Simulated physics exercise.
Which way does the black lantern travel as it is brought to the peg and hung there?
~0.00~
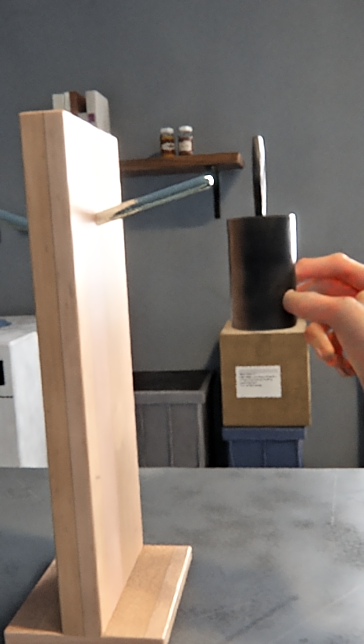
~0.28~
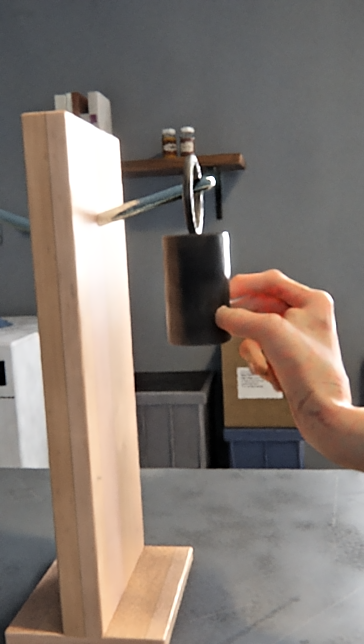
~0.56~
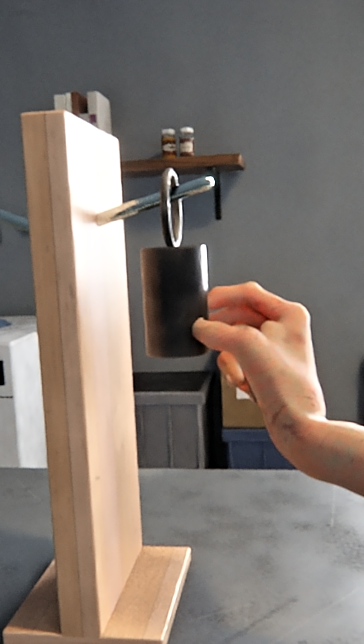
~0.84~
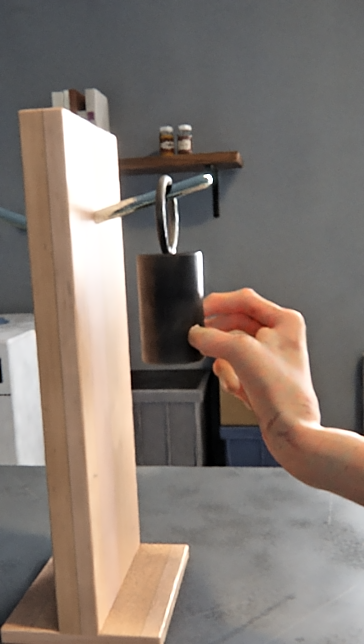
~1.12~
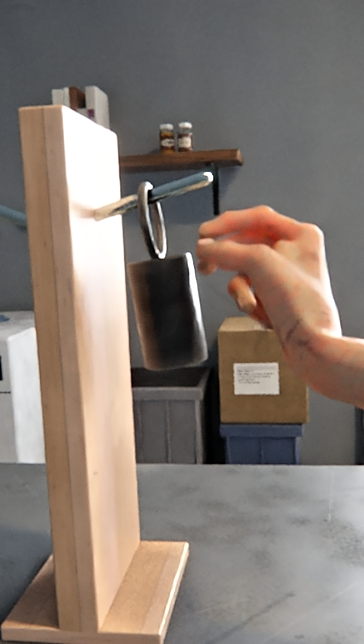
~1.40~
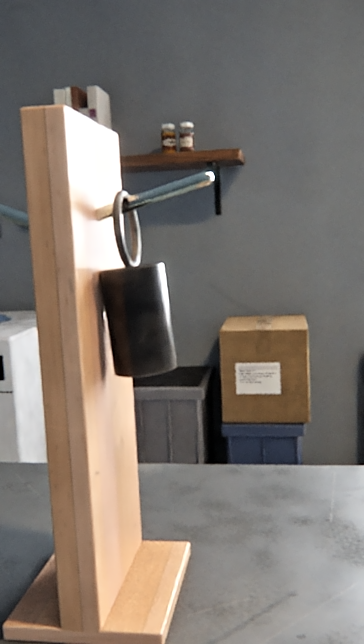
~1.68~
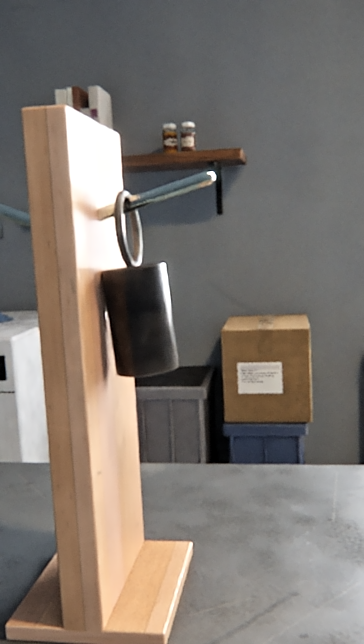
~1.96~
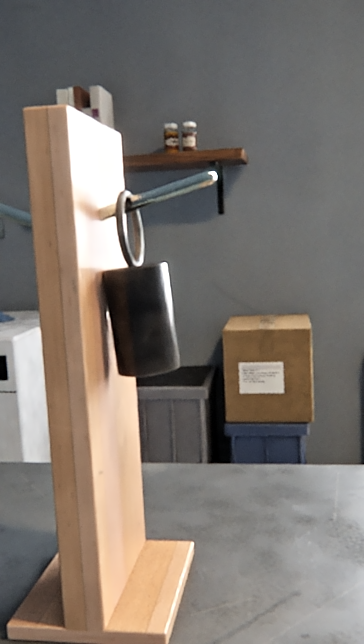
The black lantern moves to the left, toward the upright board of the peg stand.
